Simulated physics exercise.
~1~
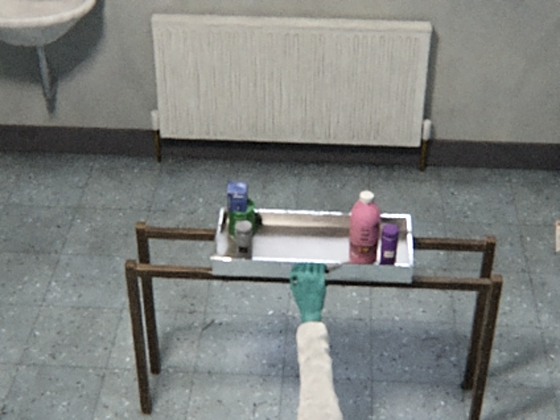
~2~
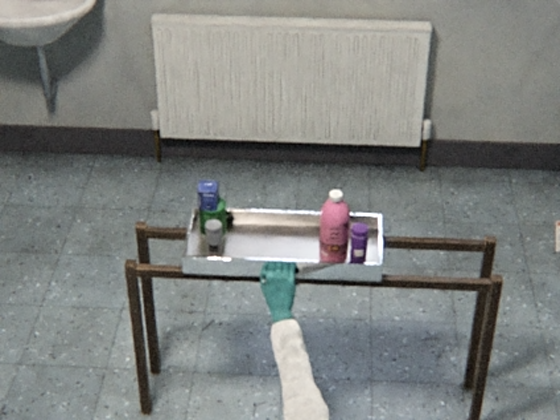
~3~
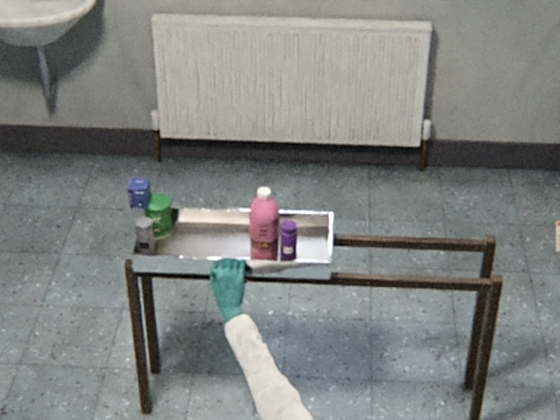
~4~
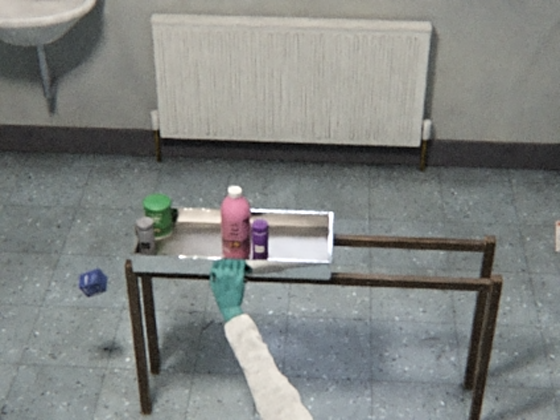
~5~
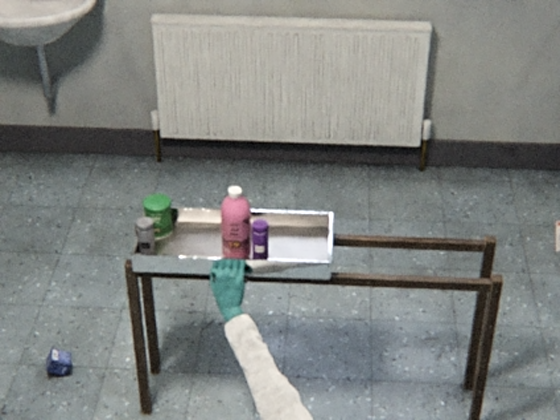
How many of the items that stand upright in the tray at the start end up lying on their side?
One of them does. The blue carton ends up on its side on the floor, while the others stay upright in the tray.
A gloved hand slides a tray left, and a blue carton tumbles to the floor.
